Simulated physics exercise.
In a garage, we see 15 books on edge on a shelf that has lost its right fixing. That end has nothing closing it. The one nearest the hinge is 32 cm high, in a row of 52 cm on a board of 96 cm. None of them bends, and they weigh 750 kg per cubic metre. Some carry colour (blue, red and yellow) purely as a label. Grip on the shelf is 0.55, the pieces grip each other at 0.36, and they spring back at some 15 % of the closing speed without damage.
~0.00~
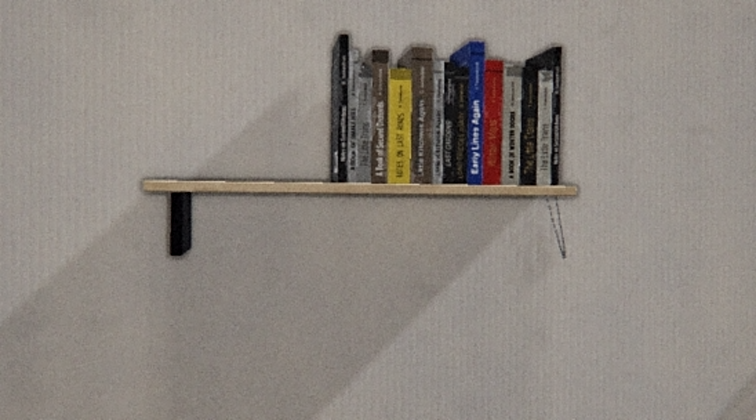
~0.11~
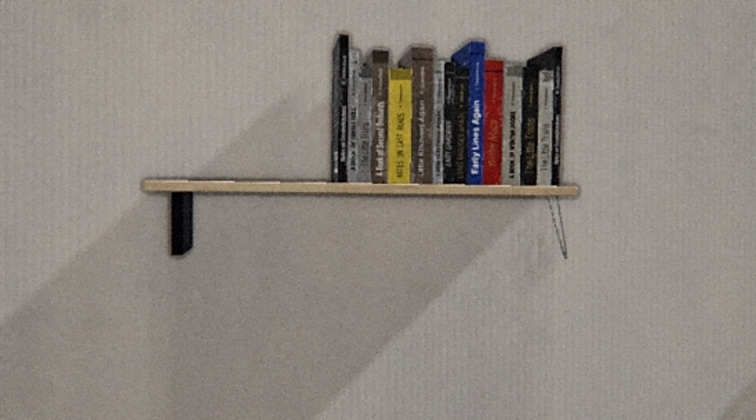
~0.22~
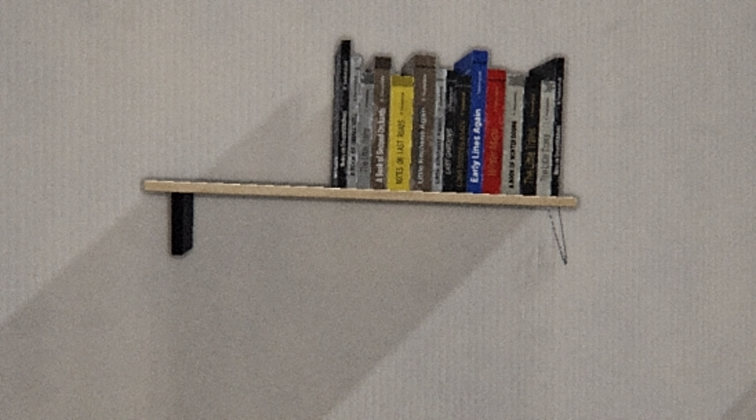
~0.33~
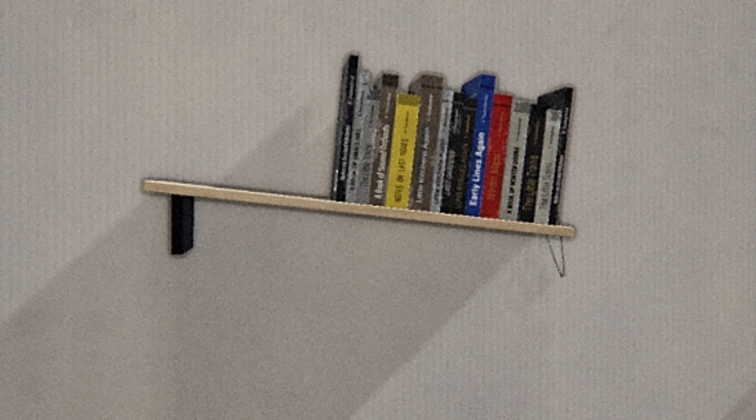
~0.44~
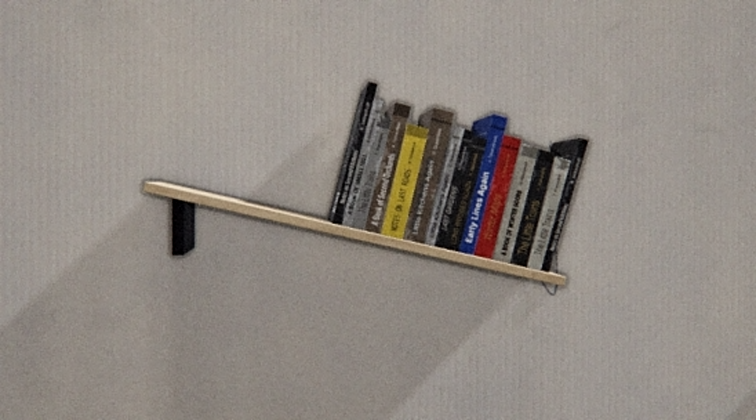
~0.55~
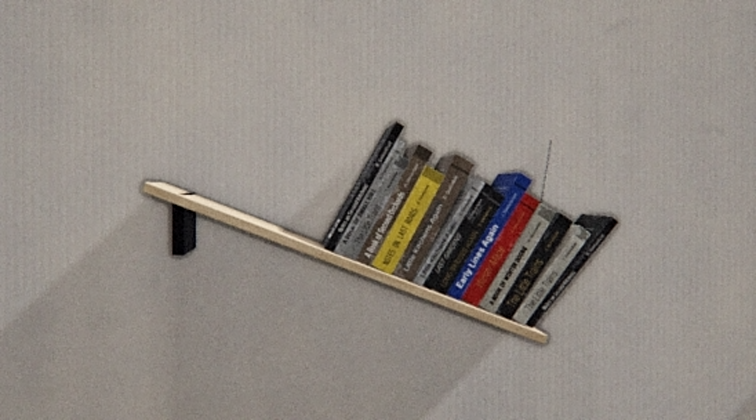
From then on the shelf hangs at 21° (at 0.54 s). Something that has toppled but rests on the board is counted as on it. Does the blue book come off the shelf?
Yes, it comes off.
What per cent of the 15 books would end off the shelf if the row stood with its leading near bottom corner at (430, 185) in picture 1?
40 percent.
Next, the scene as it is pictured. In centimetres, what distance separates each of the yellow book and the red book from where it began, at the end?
Net displacement (cm, approx.): Yellow = 30; red = 140.
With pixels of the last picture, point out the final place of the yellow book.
Its middle finishes near pixel (451, 250) of the last picture.
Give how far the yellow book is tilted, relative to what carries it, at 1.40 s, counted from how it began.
Roughly 50 degrees.
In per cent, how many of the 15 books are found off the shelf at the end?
Near enough 45 per cent of them, I reckon.
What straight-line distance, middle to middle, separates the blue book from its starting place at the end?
About 140 cm.
By 0.68 s, none of the 15 books off the shelf, 15 disturbed; blue book tilted 37°; yellow book tilted 37°.
By 0.96 s, 4 of the 15 books off the shelf; blue book on its side; red book on its side.
By 1.40 s, 6 of the 15 books off the shelf; blue book on its side; red book on its side.
When it is over (1.8 s), 7 of the 15 books off the shelf; blue book on its side; red book on its side; yellow book tilted 54°.
